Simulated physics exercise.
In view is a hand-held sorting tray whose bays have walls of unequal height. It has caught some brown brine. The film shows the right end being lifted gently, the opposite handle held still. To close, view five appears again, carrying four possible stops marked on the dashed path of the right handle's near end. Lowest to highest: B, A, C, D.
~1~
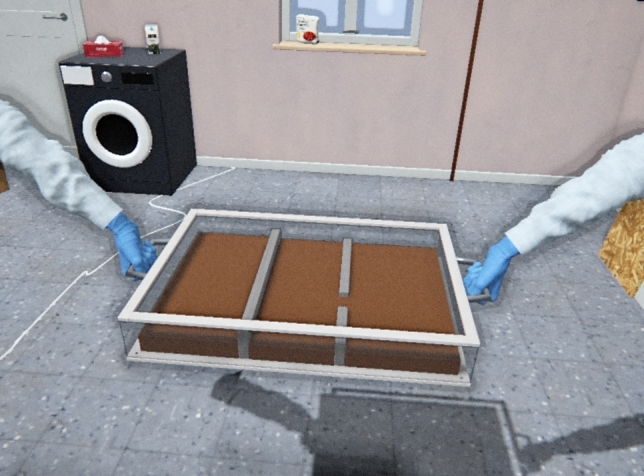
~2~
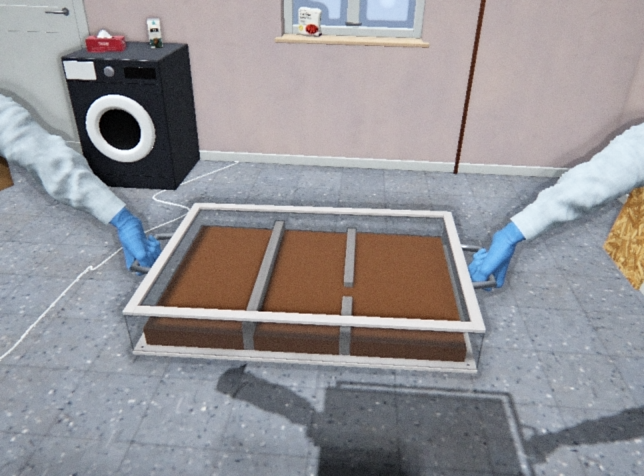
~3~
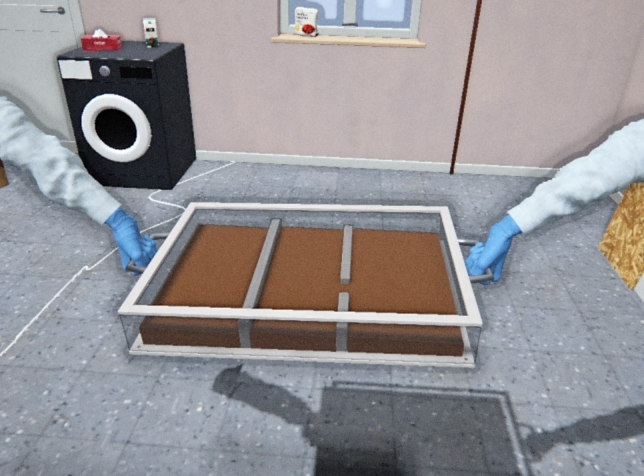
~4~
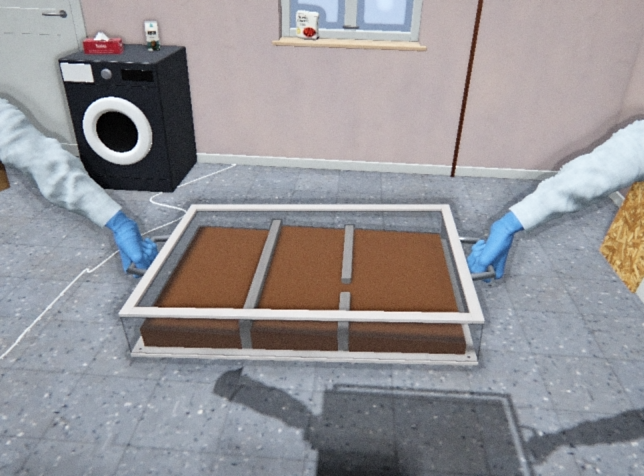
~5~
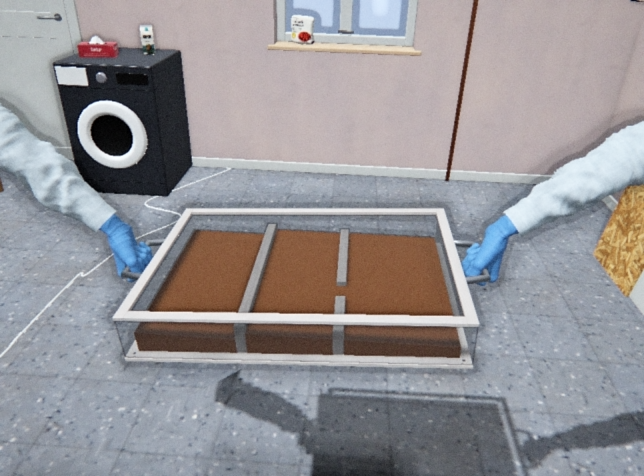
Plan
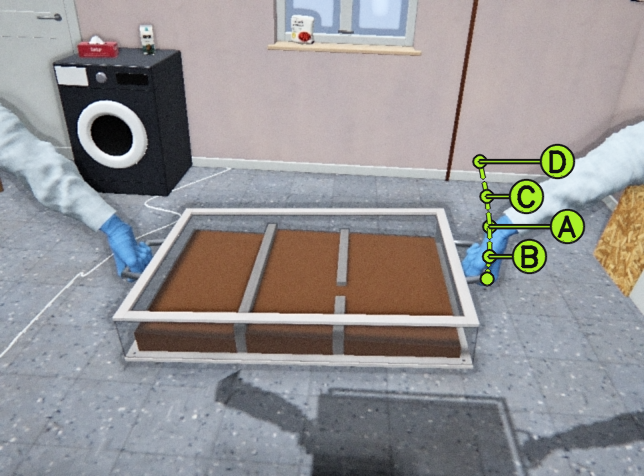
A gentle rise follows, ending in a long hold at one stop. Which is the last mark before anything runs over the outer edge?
The answer is mark A.
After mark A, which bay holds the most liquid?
That is the left bay.
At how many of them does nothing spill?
Two of the four.
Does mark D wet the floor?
Yes.
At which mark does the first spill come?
That would be C.
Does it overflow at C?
Yes, it does.
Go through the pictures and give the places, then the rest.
In the first frame, the tray is level; deepest in the left bay, at (217, 279), shallowest in the middle; right handle at (481, 280).
The second frame shows tipped about 1° down to the left; no wall is crossed; right handle at (486, 266).
The third frame shows tipped about 2° down to the left; no wall is crossed; right handle at (483, 260).
The fourth frame shows tipped about 4° down to the left; no wall is crossed; right handle at (485, 257).
The fifth frame shows tipped about 4° down to the left; deepest in the middle bay, at (300, 276), shallowest in the right; right handle at (480, 261).
In lime, A at (489, 226); B at (489, 256); C at (486, 196); D at (479, 161).
With A, nothing spills; the left bay holds the most.
With B, nothing spills; the middle bay holds the most.
With C, about 9 % goes over the rim.
With D, about 26 % goes over the rim.
